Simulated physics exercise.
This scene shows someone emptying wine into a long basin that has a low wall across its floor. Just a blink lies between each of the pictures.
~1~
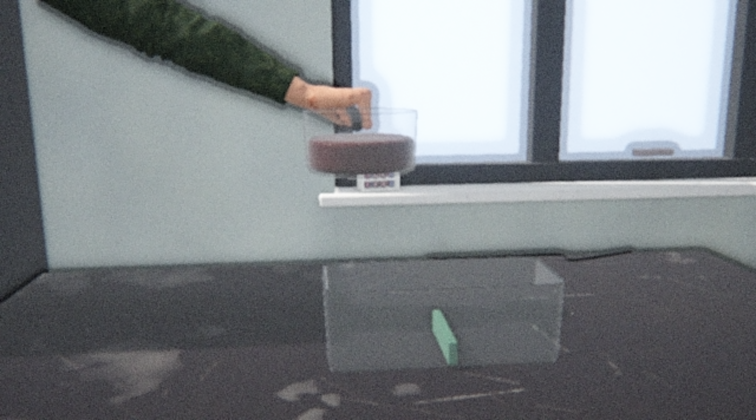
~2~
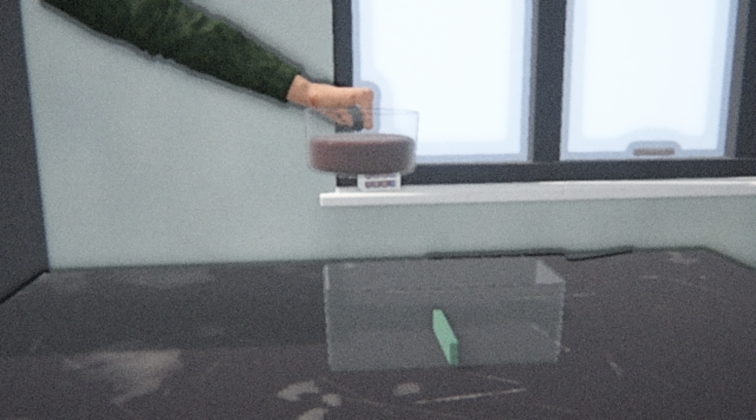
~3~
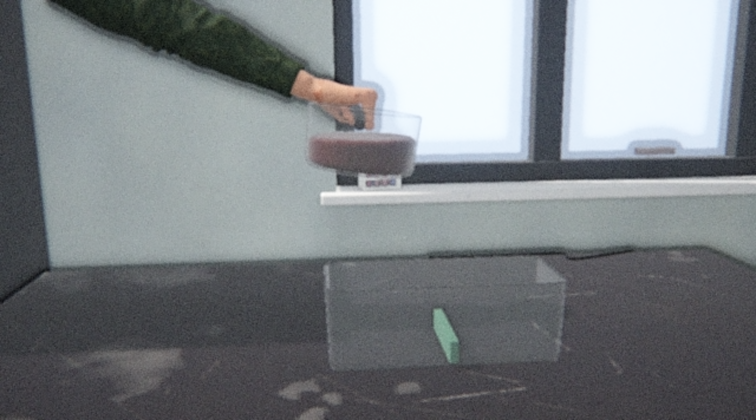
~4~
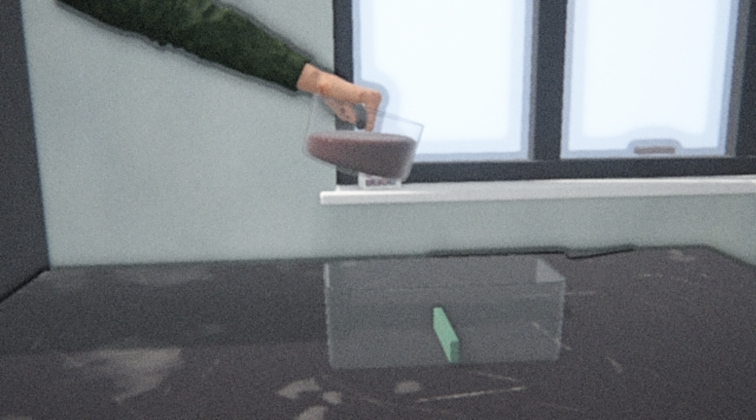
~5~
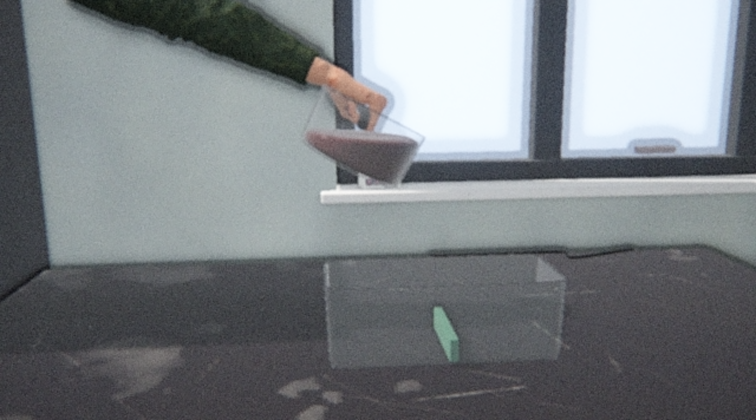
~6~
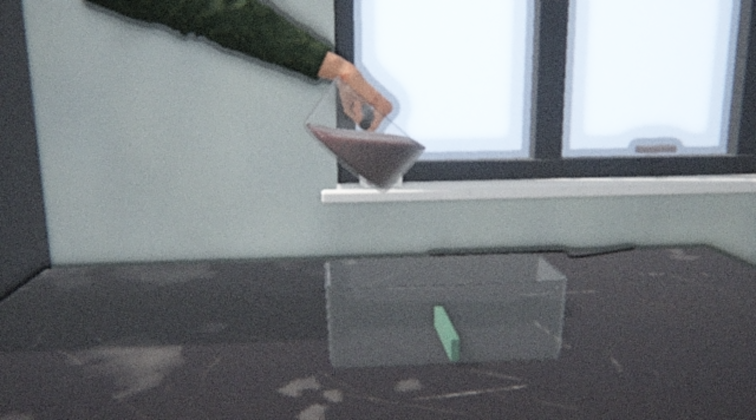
An arm in a dark green sleeve held a clear container of dark reddish liquid above a long see-through basin with a low green wall inside, and steadily tilted the container down to the right.
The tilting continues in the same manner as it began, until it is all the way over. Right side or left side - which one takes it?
The right side takes it.
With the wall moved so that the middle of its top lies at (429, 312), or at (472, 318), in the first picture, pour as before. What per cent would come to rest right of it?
Around 90 per cent for the first, around 10 per cent for the second.
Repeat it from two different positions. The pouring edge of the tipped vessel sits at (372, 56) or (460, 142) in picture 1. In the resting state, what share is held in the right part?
Near 15 per cent for the first start, near 75 per cent for the second.
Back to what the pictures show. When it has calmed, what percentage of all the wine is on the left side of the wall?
Close to 30 in a hundred.
A moment on, the tilt is 93° and 34 per cent is still to pour, 1 is left of the wall and 12 right of it.
Next, the tilt is 96° and 13 per cent is still to pour, 14 is left of the wall and 60 right of it.
Then the tilt is 96° and 4 per cent is still to pour, 21 is left of the wall and 68 right of it.
Later the tilt is 96° and 1 per cent is still to pour, 26 is left of the wall and 70 right of it.
At rest 30 per cent lies left of the wall, 68 right of it and 2 outside.
